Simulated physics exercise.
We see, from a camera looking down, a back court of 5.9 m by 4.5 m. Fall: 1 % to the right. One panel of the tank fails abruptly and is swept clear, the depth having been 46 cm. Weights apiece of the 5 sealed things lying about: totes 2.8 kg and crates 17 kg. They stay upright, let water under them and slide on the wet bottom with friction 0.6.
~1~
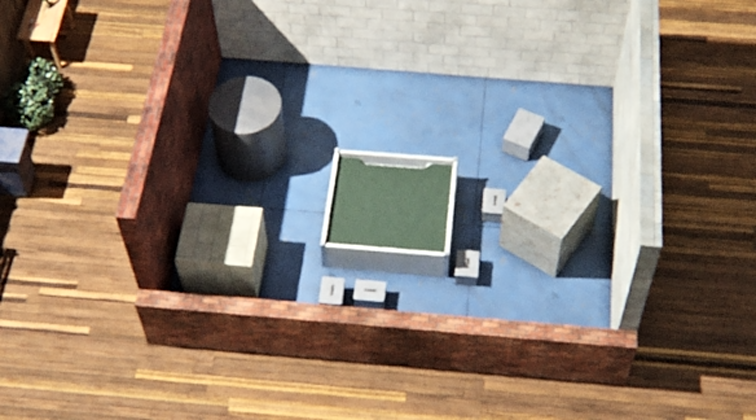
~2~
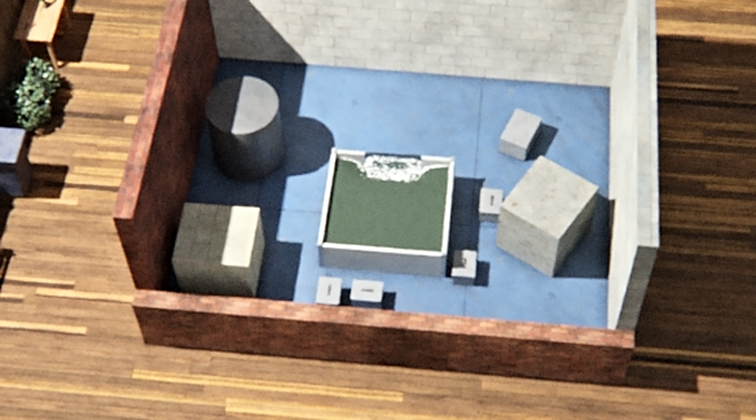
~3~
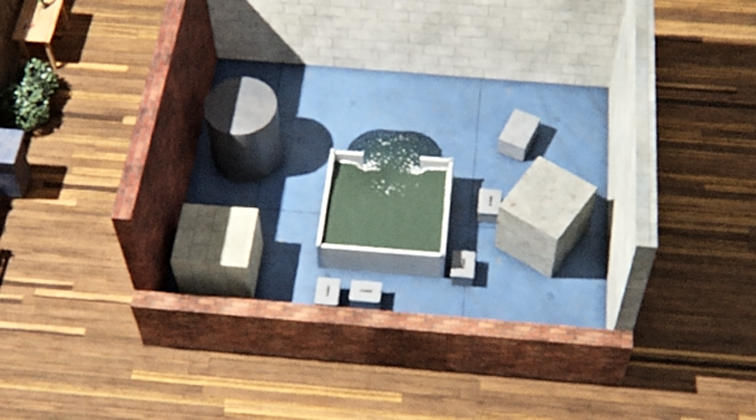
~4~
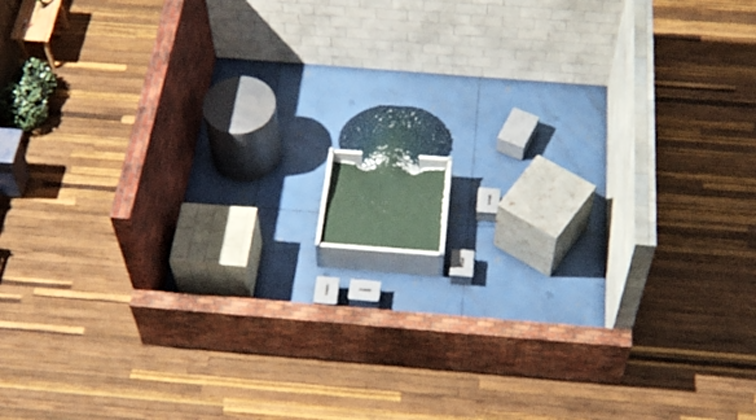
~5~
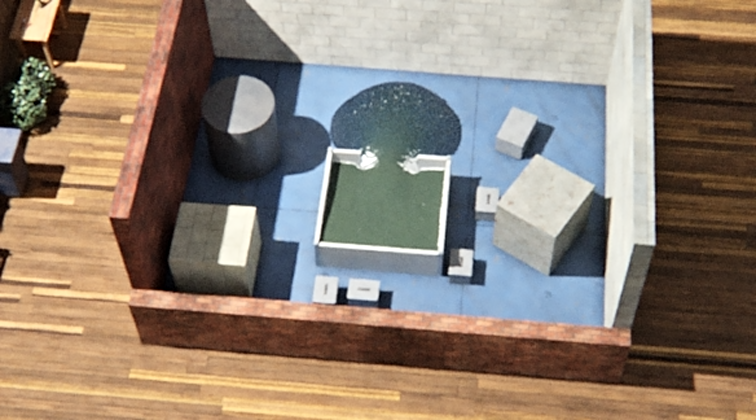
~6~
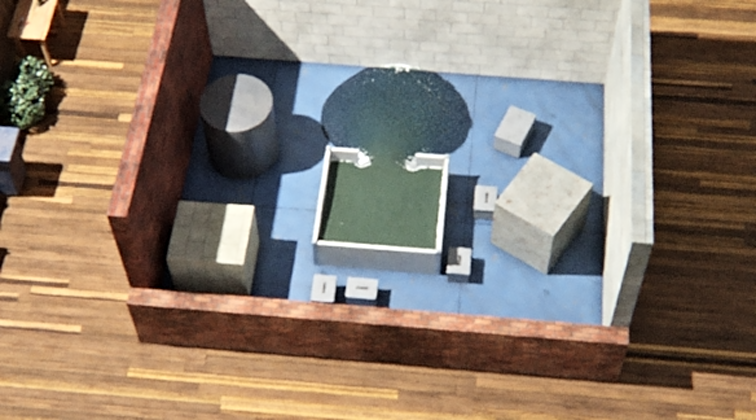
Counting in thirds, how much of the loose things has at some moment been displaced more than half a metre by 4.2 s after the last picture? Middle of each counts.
The tally will land in the lowest bracket.
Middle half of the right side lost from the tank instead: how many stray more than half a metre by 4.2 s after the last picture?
The count would be 2.
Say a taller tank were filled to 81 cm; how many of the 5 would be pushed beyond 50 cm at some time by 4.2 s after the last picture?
0.
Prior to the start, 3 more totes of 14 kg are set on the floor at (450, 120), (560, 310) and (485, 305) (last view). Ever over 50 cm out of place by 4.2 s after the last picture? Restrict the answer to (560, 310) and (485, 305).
In turn: Less, short of it.
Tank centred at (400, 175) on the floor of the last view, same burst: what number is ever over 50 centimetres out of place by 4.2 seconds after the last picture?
Result: 0 of them.
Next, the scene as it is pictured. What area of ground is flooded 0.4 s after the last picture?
Roughly 7.0 m2.
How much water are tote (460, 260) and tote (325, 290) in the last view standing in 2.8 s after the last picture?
0 and 0 cm.
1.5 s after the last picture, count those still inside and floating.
Answer: 0.
Then, 0.4 s after the last picture 0 of 5 are over 50 cm from their spots; 0 afloat.
Then, 1.5 s after the last picture 0 of 5 are over 50 cm from their spots; 0 afloat.
Then, 2.8 s after the last picture 0 of 5 are over 50 cm from their spots; 0 afloat.
Then, 4.2 s after the last picture 0 of 5 are over 50 cm from their spots, and 0 have been at some point; 0 afloat.
